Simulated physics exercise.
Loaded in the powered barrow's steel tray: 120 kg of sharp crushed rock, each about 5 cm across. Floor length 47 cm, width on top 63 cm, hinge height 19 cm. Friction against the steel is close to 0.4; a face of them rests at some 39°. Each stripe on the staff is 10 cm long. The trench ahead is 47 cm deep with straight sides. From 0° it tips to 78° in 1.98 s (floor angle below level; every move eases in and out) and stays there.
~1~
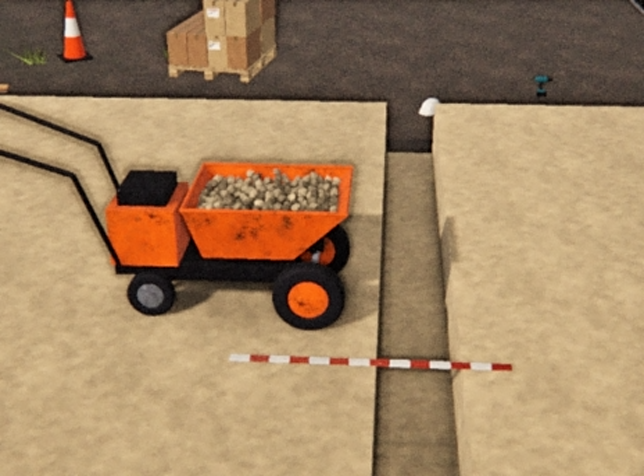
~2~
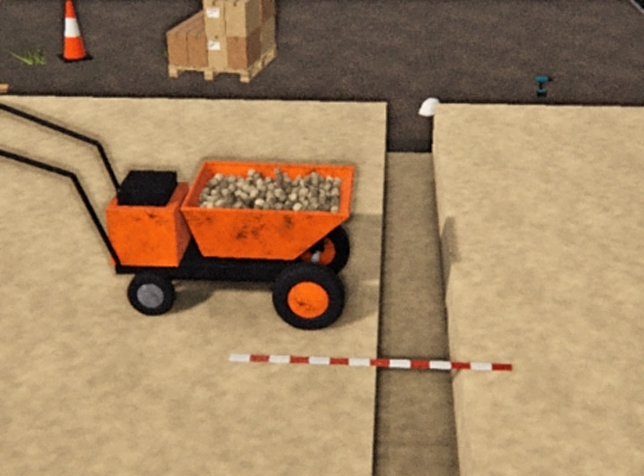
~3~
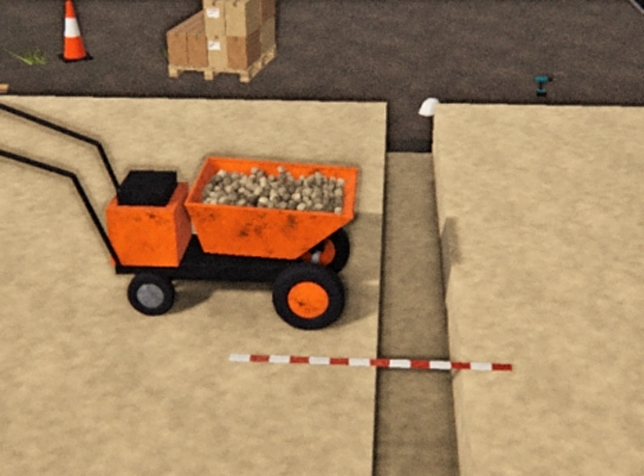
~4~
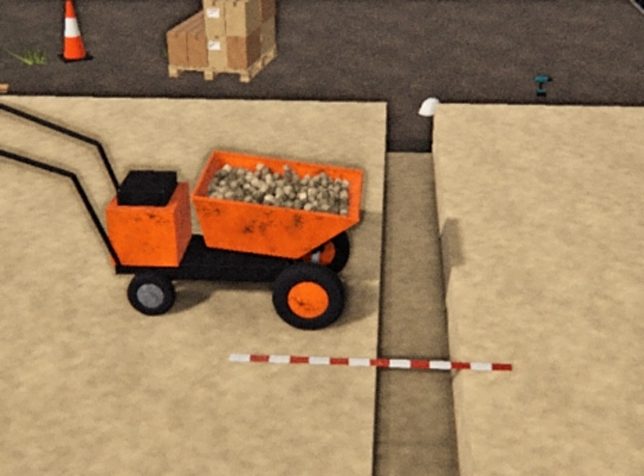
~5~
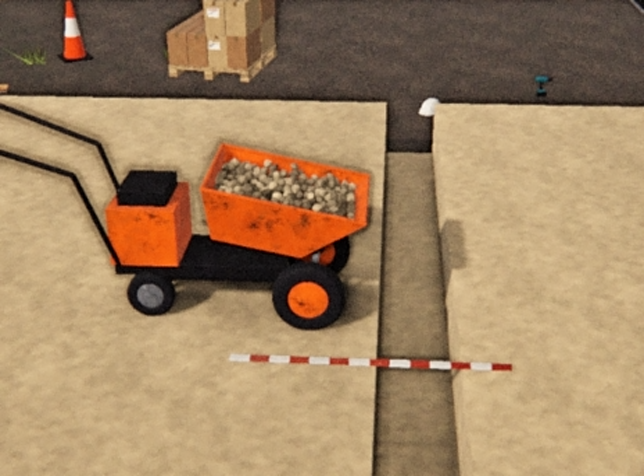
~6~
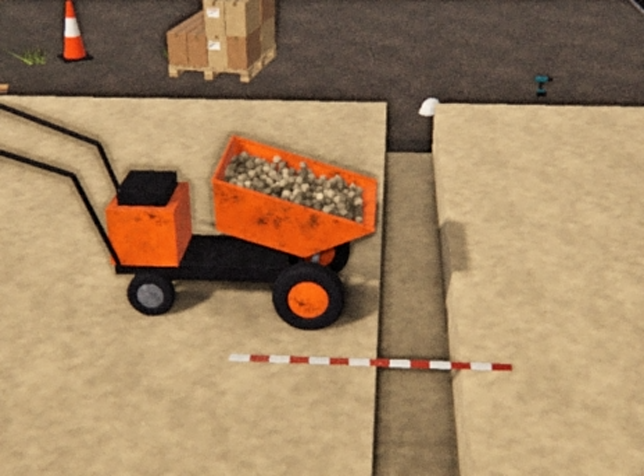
An orange powered barrow with black handles stands on pale, sandy ground at left, seen from above and to the side, its tray full of grey-brown stones. A narrow straight trench runs beside it, a red-and-white staff lies across the trench, and an orange cone and stacked boxes sit on dark ground behind. The tray slowly tilts down toward the right, its rear end rising, while the camera stays still.
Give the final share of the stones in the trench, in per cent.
Some 97 per cent of it.
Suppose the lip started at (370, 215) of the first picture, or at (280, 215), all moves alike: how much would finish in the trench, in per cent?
First some 65, then 60 per cent.
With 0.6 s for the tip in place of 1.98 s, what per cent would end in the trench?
Then about 70 per cent.
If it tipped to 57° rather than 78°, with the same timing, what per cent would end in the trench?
Then about 45 per cent.
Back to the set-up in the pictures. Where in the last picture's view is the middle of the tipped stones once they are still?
Around (426, 363).
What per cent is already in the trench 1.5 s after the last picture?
About 70 per cent by then.
Then, 0.9 s after the last picture the floor is at 66°, 99 % in the tray, 1 % in the trench; the foremost stones are at (432, 320).
Then, 1.5 s after the last picture the floor is at 78°, 25 % in the tray, 71 % in the trench, 3 % past the trench; the foremost stones are at (489, 295).
Then, 1.8 s after the last picture the floor is at 78°, 3 % in the tray, 94 % in the trench, 3 % past the trench; the foremost stones are at (495, 292).
Then, 3.8 s after the last picture the floor is at 78°, 0 % in the tray, 97 % in the trench, 3 % past the trench; the foremost stones are at (495, 292).
